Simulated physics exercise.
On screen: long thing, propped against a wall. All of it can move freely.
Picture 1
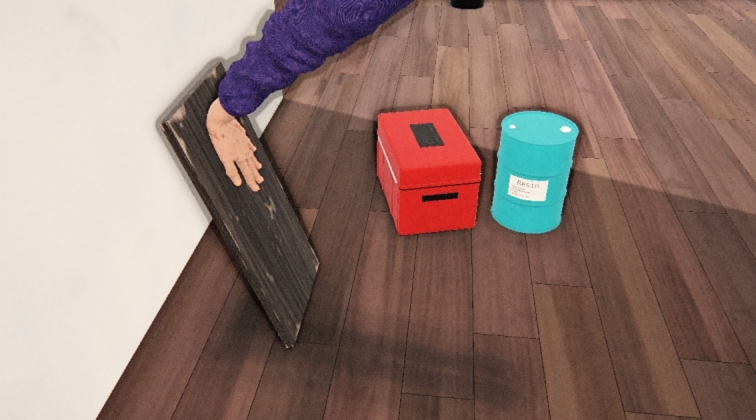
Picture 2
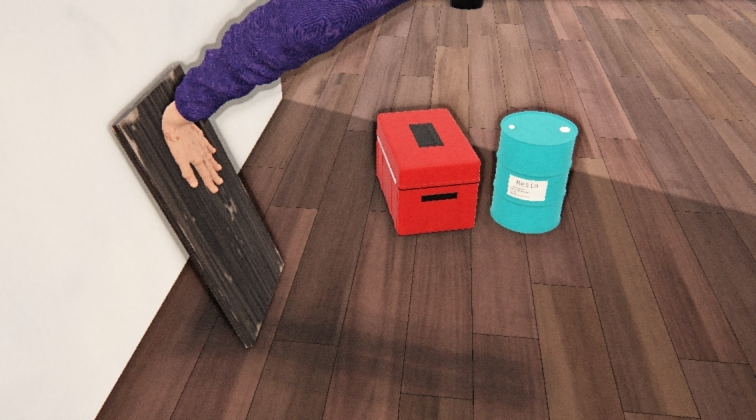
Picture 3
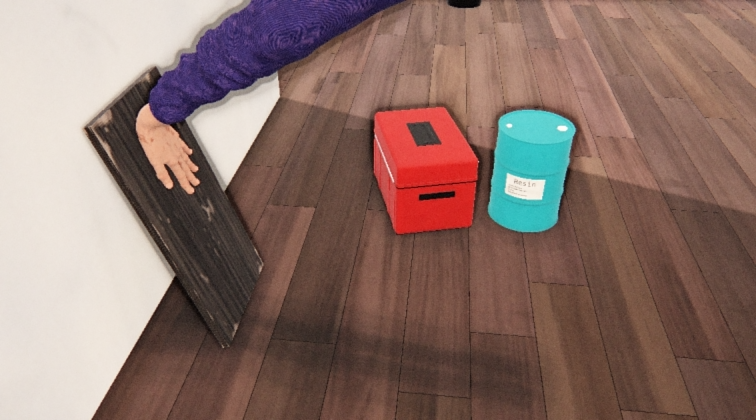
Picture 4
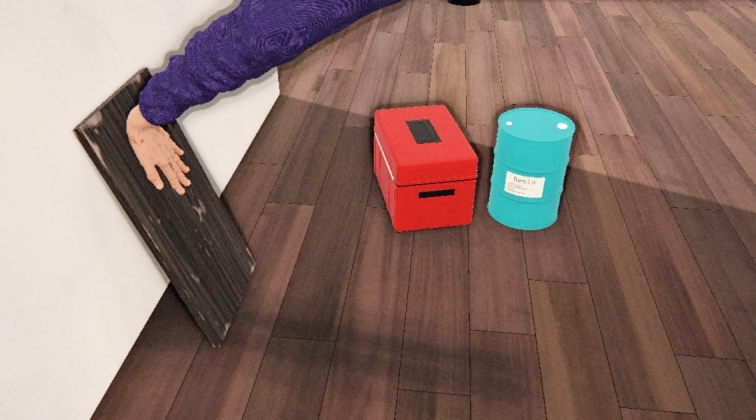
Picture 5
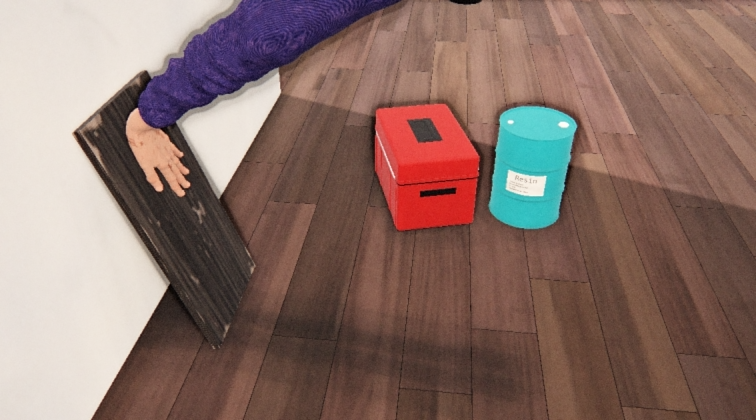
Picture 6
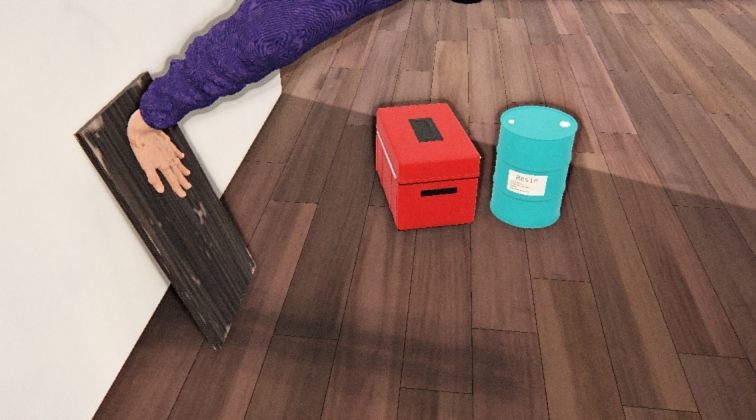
A hand moves a black board left against the wall, then stays on it.
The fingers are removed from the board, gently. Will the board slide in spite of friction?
Well, it stays put there.
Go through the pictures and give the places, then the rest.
On its way; black board (254, 207); turquoise canister (532, 172), in the first picture.
On its way; black board (213, 208); turquoise canister (532, 172), in the second picture.
On its way; black board (190, 210); turquoise canister (529, 171), in the third picture.
On its way; black board (181, 210); turquoise canister (529, 169), in the fourth picture.
Propped up under the hand; black board (181, 212); turquoise canister (530, 168), in the fifth picture.
Propped up under the hand; black board (182, 213); turquoise canister (531, 167), in the sixth picture.
Then, 0.40 s after the last picture, nothing has stirred.
Then, 0.90 s after the last picture, black board resting near (182, 213).
At rest, all 3 in place. Seen from the same camera at the end, black board near (182, 213). The board remains leaning.
